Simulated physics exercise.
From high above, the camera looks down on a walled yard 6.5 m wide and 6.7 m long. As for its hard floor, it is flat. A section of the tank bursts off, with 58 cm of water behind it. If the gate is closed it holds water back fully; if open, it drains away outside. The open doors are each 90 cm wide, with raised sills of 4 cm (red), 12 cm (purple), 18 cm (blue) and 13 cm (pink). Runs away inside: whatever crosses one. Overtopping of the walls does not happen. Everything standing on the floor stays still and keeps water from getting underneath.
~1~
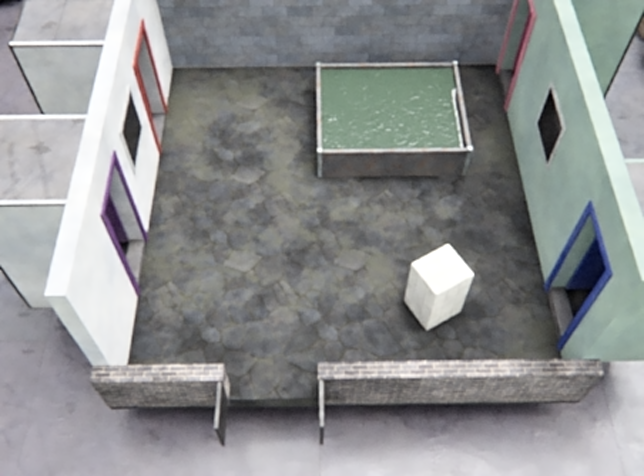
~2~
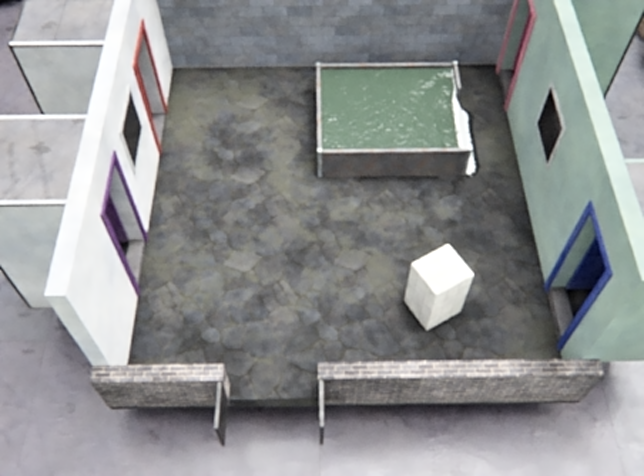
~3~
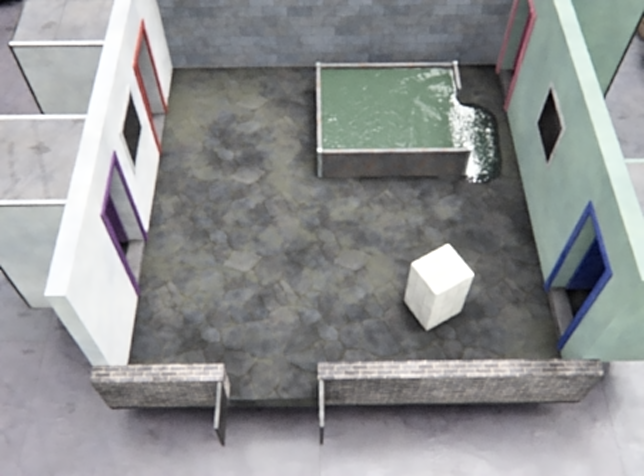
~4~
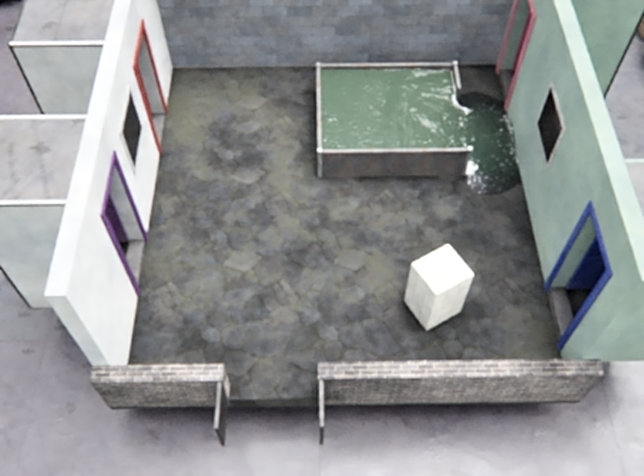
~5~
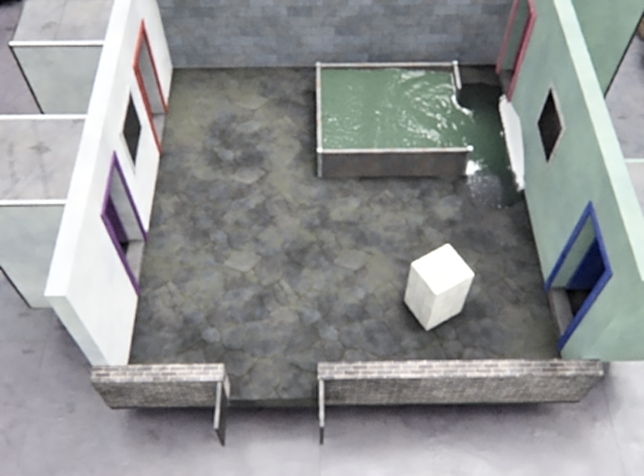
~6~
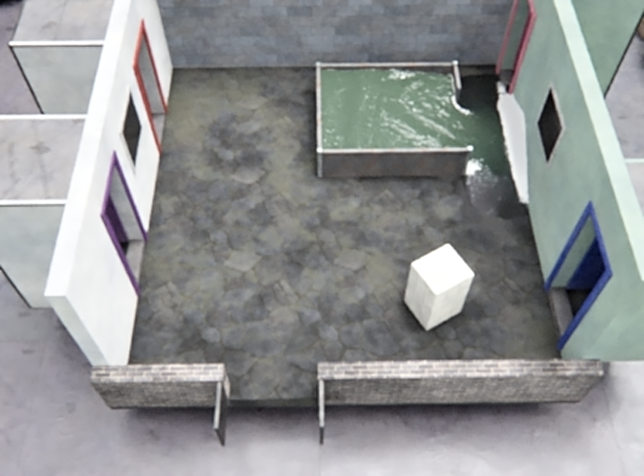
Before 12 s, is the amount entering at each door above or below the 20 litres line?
Red door: Outstrips the figure, purple door: Lags behind the figure, blue door: Lags behind the figure, pink door: Outstrips the figure.
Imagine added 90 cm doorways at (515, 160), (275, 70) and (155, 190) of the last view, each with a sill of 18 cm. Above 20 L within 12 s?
In sequence the answers are more than that, less than that and less than that.
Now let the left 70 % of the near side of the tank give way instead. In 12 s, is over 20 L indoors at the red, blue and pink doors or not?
Then red would come out on the low side, blue on the low side and pink on the low side.
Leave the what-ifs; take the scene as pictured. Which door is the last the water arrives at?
Result: Purple door.
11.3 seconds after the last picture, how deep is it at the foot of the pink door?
Depth: ~ 8.0 cm.
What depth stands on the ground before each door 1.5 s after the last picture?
Depth readings (cm): Red = 0; purple = 0; blue = 6; pink = 17.
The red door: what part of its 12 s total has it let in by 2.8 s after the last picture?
It comes to about 0 per cent.
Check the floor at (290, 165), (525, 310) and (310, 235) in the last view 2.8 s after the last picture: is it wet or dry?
Untouched, soaked, untouched.
Then, 0.7 s after the last picture water covers 10 % of the floor and is deepest (46 cm) near (505, 147); red door not reached, purple door not reached, blue door not reached, pink door 16 cm at the sill, 4 L in.
Then, 1.5 s after the last picture water covers 25 % of the floor and is deepest (42 cm) near (505, 147); red door not reached, purple door not reached, blue door 6 cm at the sill, 0 L in, pink door 17 cm at the sill, 13 L in.
Then, 2.8 s after the last picture water covers 45 % of the floor and is deepest (32 cm) near (498, 71); red door not reached, purple door not reached, blue door 6 cm at the sill, 0 L in, pink door 20 cm at the sill, 40 L in.
Then, 6.3 s after the last picture water covers 80 % of the floor and is deepest (15 cm) near (499, 78); red door 7 cm at the sill, 22 L in, purple door 12 cm at the sill, 0 L in, blue door 12 cm at the sill, 2 L in, pink door 13 cm at the sill, 80 L in.
Then, 11.3 s after the last picture water covers 100 % of the floor and is deepest (9 cm) near (145, 250); red door 6 cm at the sill, 47 L in, purple door 9 cm at the sill, 1 L in, blue door 8 cm at the sill, 2 L in, pink door 8 cm at the sill, 81 L in.
